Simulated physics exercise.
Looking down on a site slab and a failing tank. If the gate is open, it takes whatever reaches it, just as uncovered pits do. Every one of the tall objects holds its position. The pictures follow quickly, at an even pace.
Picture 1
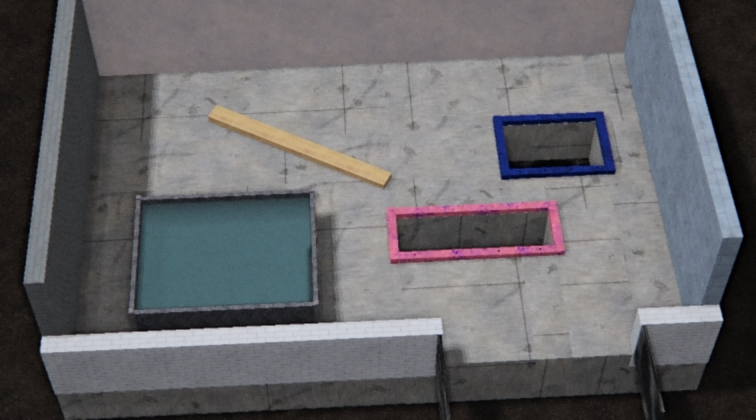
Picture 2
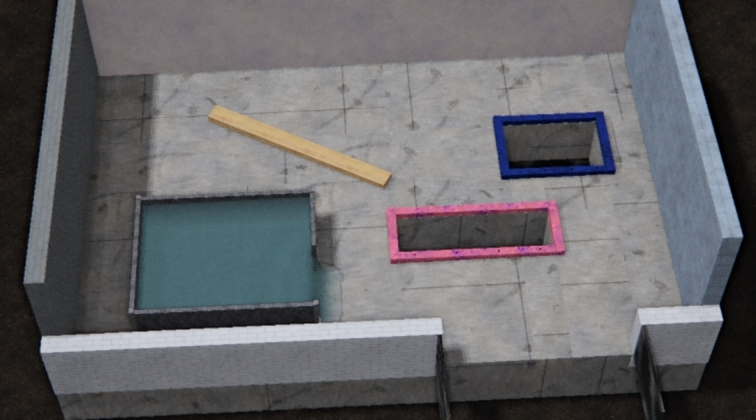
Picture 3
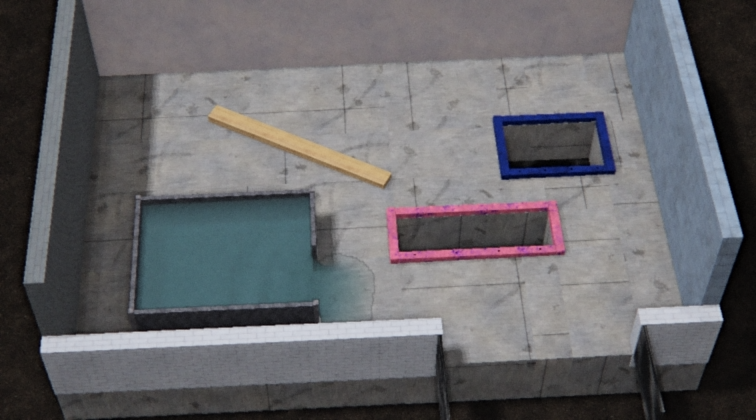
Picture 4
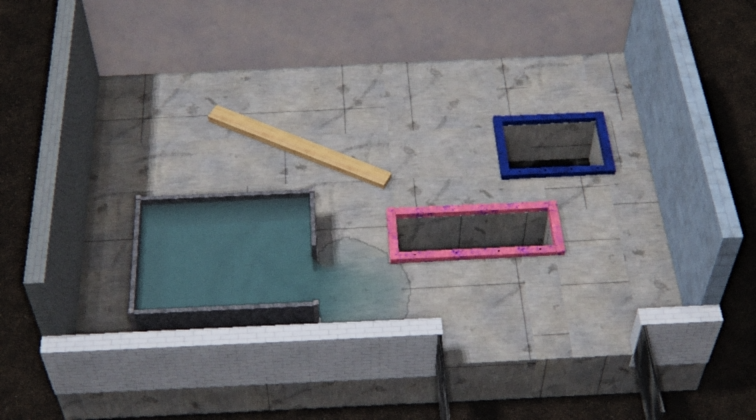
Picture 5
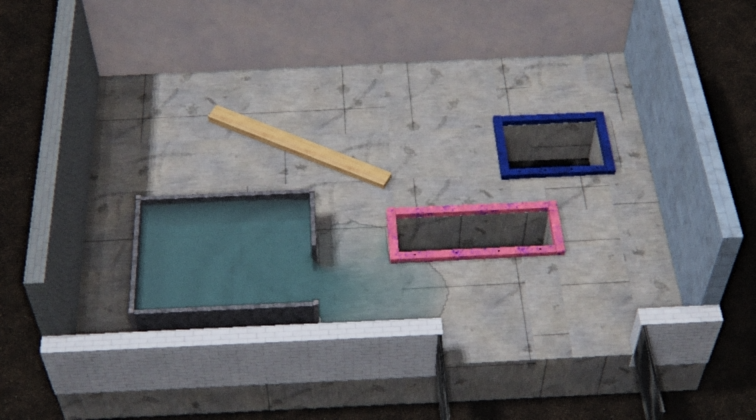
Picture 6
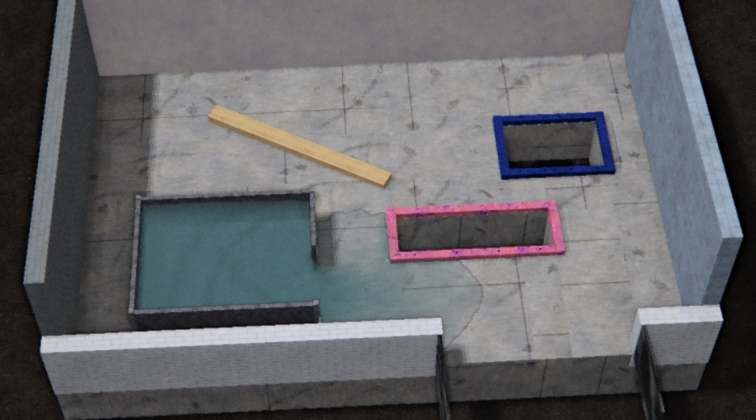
A water tank opens on its right side and water spreads rightward across the slab.
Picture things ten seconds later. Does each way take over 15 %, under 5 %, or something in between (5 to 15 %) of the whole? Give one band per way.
As it plays out the gate goes past fifteen per cent; as it plays out the blue pit never reaches five per cent; as it plays out the pink pit never reaches five per cent.
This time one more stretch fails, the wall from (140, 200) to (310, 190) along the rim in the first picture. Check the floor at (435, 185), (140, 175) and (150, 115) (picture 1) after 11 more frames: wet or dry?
Unsoaked, then soaked, then soaked.
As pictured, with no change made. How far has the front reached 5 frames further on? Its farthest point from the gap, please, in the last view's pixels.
My pick would be pixel (604, 294).
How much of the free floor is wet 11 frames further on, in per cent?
Some 25 per cent.
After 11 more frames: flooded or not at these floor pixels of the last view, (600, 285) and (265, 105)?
One after the other: Waterlogged, left dry.
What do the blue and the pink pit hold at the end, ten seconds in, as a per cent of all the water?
Roughly 2 %, then roughly 2 %.
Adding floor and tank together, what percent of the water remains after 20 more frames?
Some 92 per cent.
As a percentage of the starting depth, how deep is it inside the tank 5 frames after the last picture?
78 percent or thereabouts.
A moment on, water covers 20 % of the floor; the gate 0 %, the blue pit 0 %, the pink pit 0 %.
Next, water covers 25 % of the floor; the gate 2 %, the blue pit 0 %, the pink pit 1 %.
Then, water covers 35 % of the floor; the gate 6 %, the blue pit 0 %, the pink pit 1 %.
Later, water covers 45 % of the floor; the gate 14 %, the blue pit 1 %, the pink pit 1 %.
In the end, water covers 85 % of the floor; the gate 25 %, the blue pit 1 %, the pink pit 1 %.
